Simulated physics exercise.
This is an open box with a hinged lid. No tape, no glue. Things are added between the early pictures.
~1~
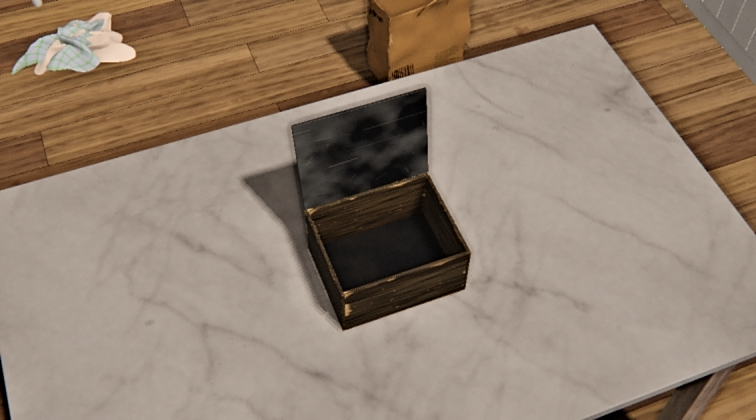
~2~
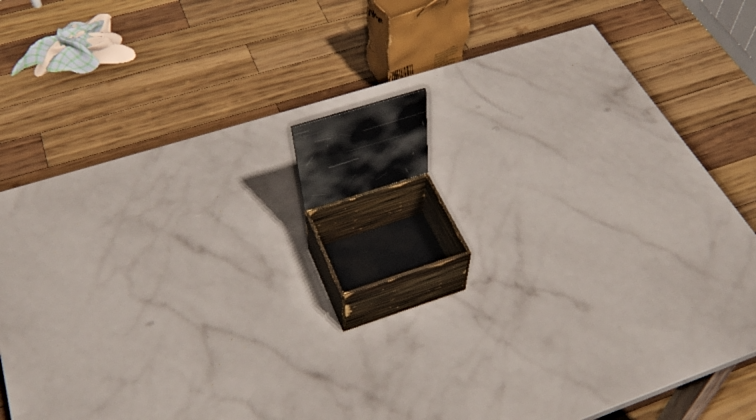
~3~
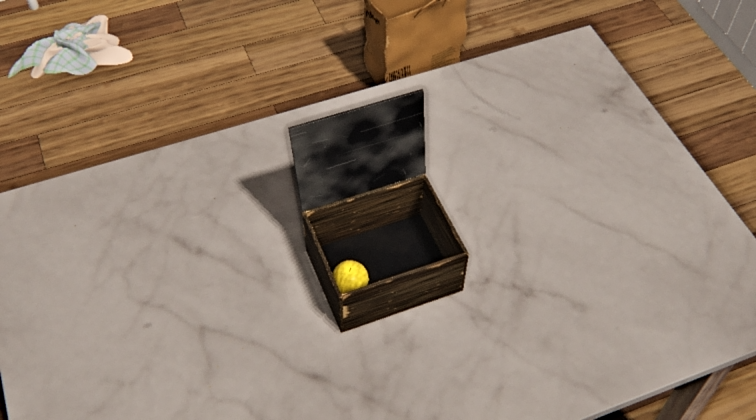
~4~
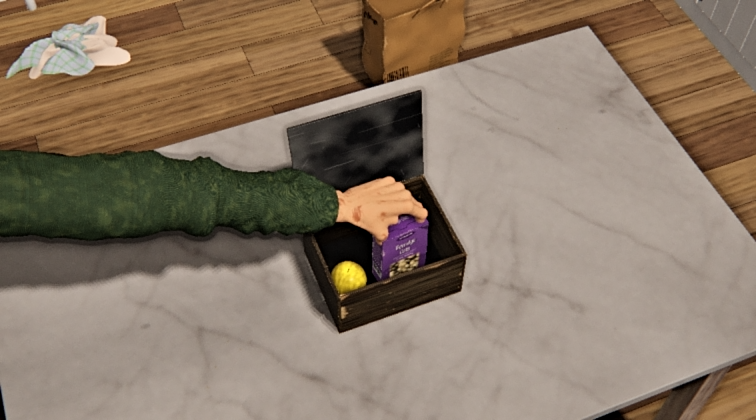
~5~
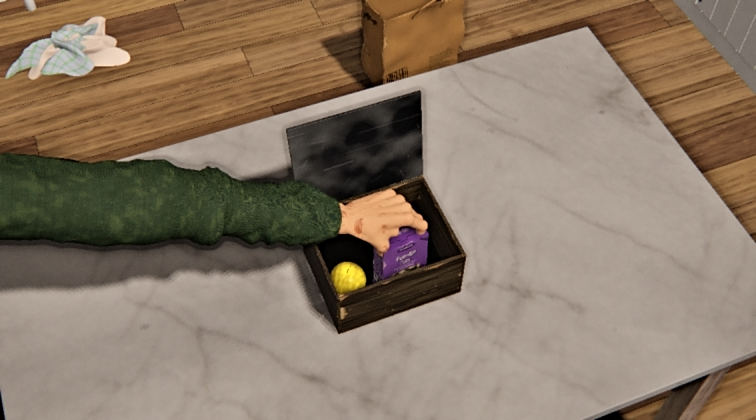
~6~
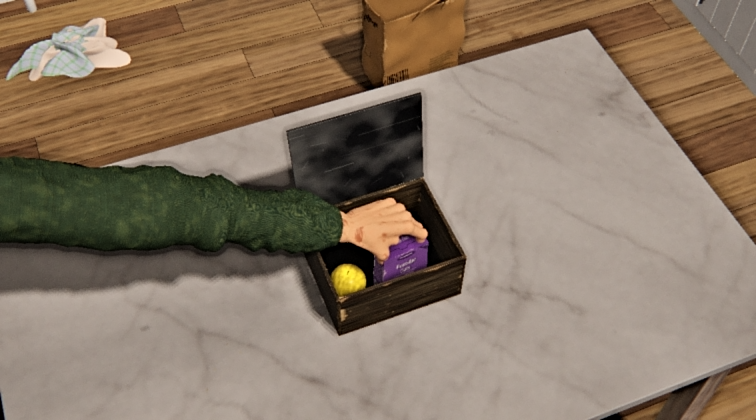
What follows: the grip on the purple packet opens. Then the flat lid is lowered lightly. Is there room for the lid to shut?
Outcome: The lid stays ajar.
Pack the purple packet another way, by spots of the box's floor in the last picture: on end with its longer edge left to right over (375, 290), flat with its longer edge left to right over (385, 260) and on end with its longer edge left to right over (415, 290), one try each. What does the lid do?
First, it shuts flat; second, it closes; third, it is held up.
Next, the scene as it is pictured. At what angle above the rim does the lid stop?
Some 14° above the rim.
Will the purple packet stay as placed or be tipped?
It stays as placed.
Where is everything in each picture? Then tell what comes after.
In the first picture, the last thing is not in view yet.
In the second picture, the last thing is not in view yet.
In the third picture, the last thing is not in view yet.
The fourth picture shows on its way; purple packet (399, 248).
The fifth picture shows on its way; purple packet (400, 259).
The sixth picture shows in place under the hand; purple packet (400, 267).
Then, 1.20 s past the last view, lid starting down.
Then, 1.70 s past the last view, lid 52° above the rim.
Then, 2.00 s past the last view, lid 28° above the rim.
Finally, lid 14° above the rim; both still in place. Final places as the last picture's camera would see them, purple packet near (400, 267).
